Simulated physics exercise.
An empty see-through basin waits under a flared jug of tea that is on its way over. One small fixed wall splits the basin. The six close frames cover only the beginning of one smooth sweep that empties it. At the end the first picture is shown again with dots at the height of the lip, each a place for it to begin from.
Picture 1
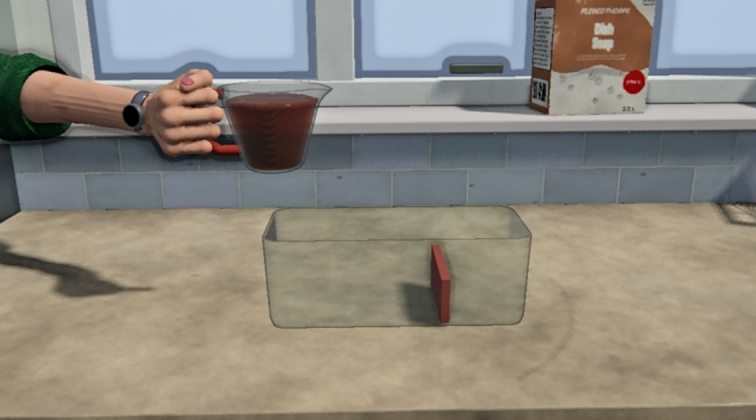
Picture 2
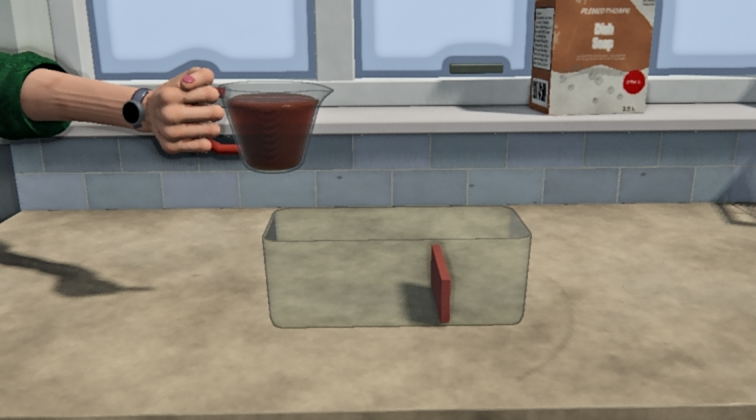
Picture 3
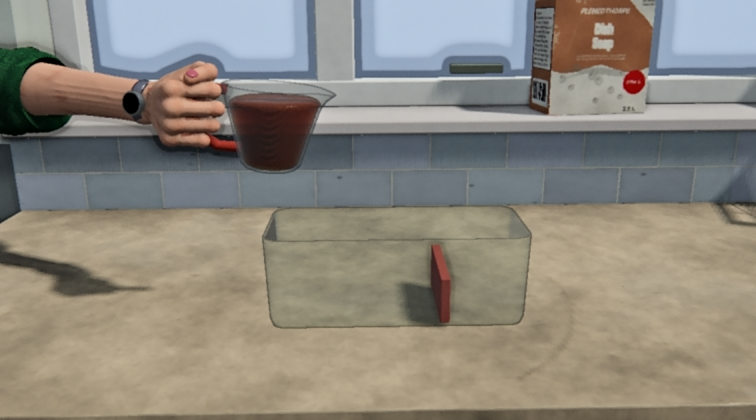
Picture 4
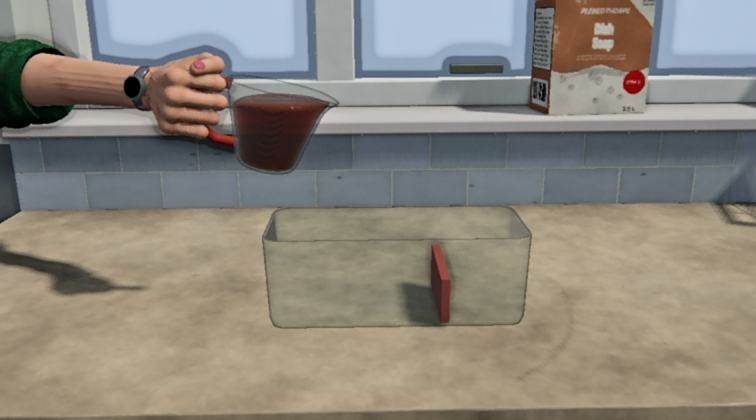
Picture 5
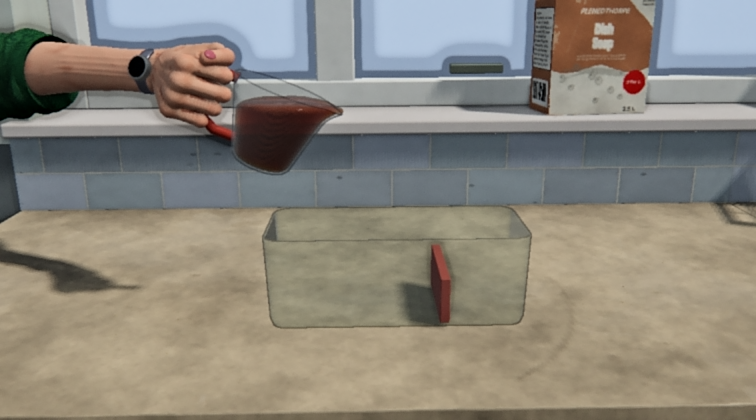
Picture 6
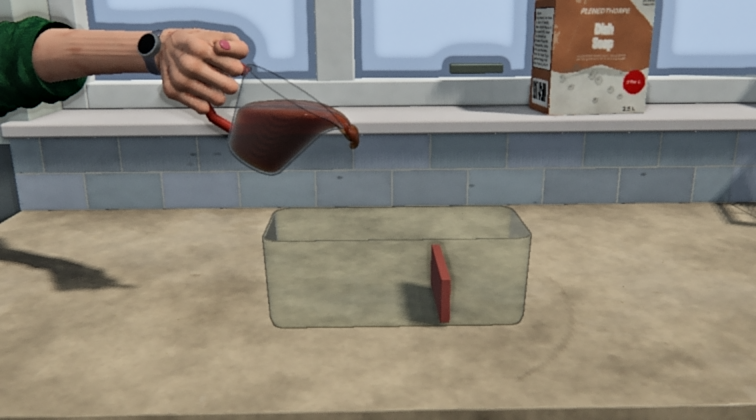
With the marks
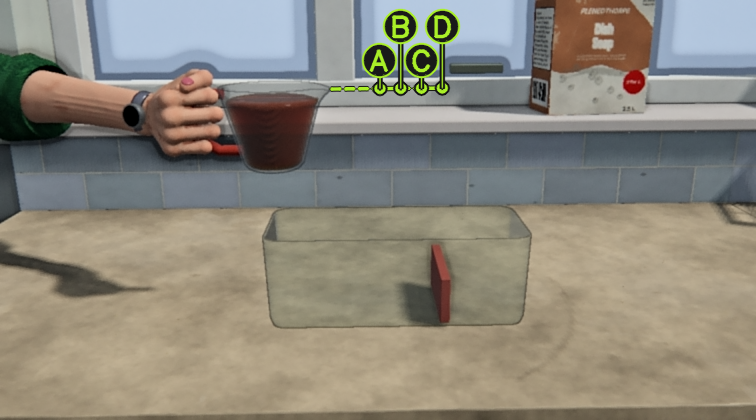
A hand tilts a clear jug rightward above an empty basin until brown liquid crosses its lip.
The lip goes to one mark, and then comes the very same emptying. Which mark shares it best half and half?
Use dot B.
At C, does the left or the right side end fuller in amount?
More ends on the right.
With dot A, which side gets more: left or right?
More ends on the left.
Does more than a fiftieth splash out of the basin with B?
No, it does not.
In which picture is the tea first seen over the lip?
Picture 5.
In lime, A at (379, 88); B at (400, 88); C at (421, 88); D at (442, 88).
For dot A, about 85 % ends left of the wall and 14 % right of it.
For dot B, about 53 % ends left of the wall and 46 % right of it.
For dot C, about 25 % ends left of the wall and 74 % right of it.
For dot D, about 21 % ends left of the wall and 78 % right of it.
